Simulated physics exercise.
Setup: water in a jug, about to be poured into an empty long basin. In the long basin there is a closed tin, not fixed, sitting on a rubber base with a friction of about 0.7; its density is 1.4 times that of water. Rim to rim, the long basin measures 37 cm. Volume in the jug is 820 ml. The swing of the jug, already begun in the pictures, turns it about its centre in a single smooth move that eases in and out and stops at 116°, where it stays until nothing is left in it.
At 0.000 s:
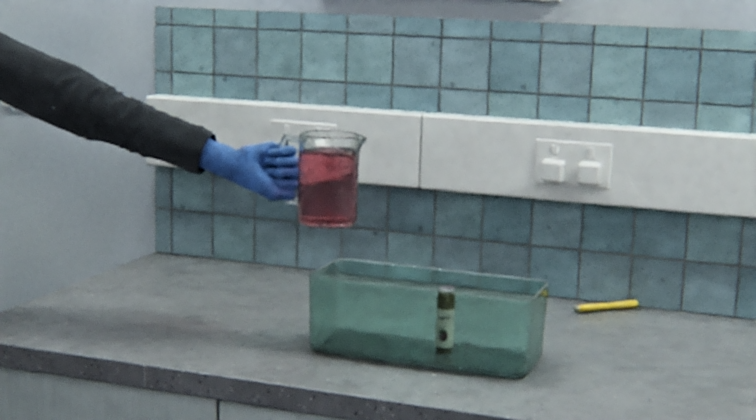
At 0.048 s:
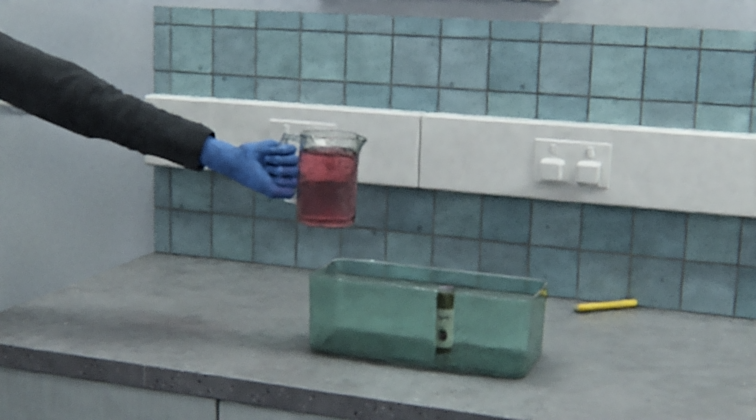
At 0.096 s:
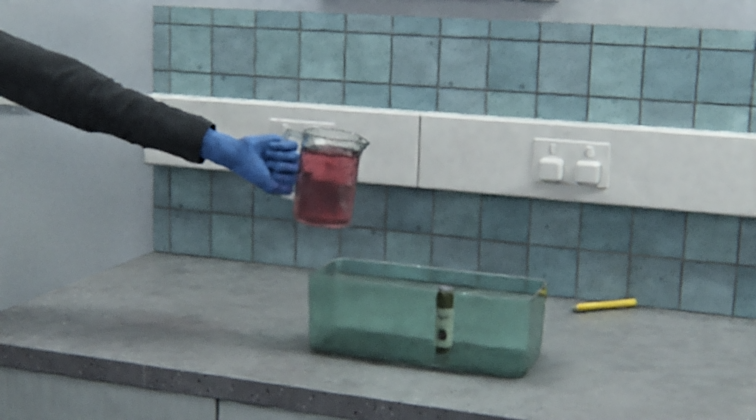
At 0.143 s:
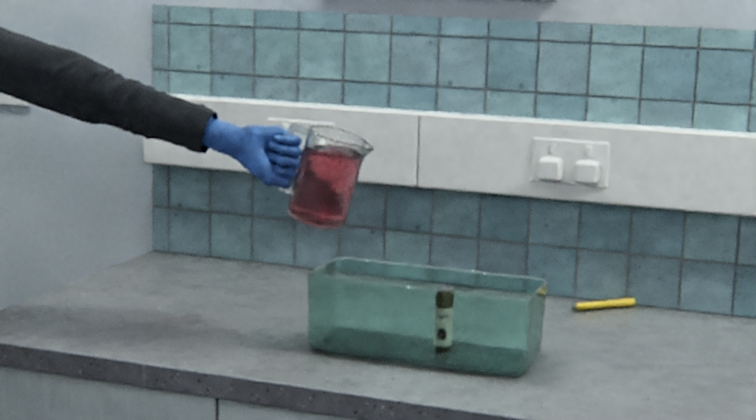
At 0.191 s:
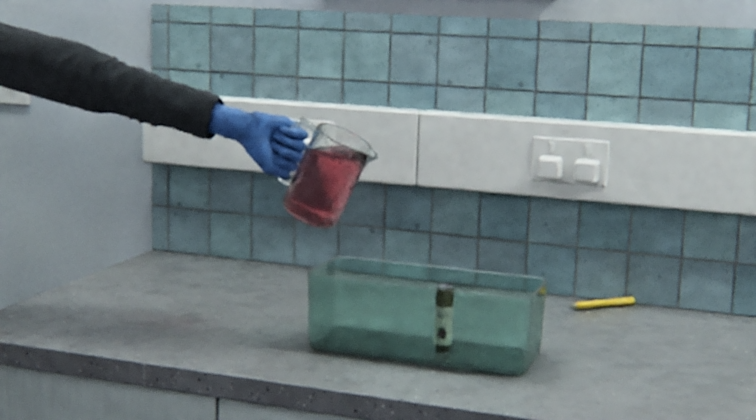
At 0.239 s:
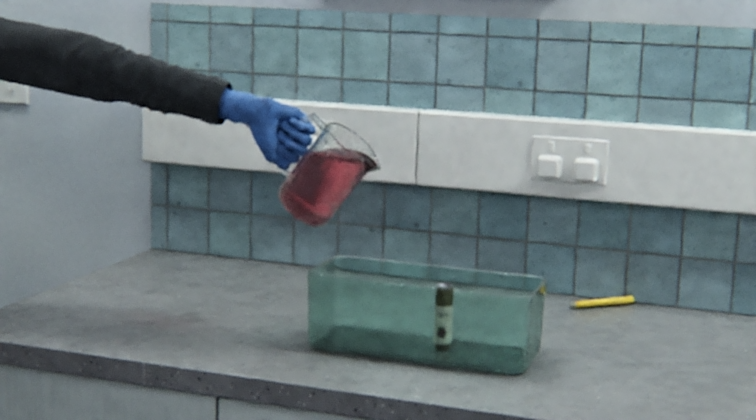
The video shows a blue-gloved hand holding a glass jug of red liquid above a long green basin containing a small closed container, first nearly still, then tilting the jug steadily to the right, its spout lowering.
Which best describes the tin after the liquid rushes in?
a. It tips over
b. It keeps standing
(b) It keeps standing.
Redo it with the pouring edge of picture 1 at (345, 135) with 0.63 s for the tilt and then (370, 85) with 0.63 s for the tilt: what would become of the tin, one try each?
First it stays on its base; then it tips over.
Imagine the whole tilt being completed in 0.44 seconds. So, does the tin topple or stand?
The tin stays on its base.
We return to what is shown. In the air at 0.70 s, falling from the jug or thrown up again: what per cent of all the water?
Airborne share: Near 18 %.
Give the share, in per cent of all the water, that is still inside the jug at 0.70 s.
Near 14 percent, more or less.
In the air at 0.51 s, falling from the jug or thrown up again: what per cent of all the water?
Some 24 per cent, I reckon.
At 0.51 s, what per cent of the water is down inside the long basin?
Near 14 in a hundred.
By 0.51 s the tilt is 105° and 63 per cent is still to pour; the tin stands where it began.
By 0.70 s the tilt is 116° and 15 per cent is still to pour; the tin stands where it began.
By 0.91 s the tilt is 116° and 1 per cent is still to pour; the tin stands where it began.
By 1.13 s the tilt is 116° and 0 per cent is still to pour; the tin stands where it began.
At rest the tin stands where it began.
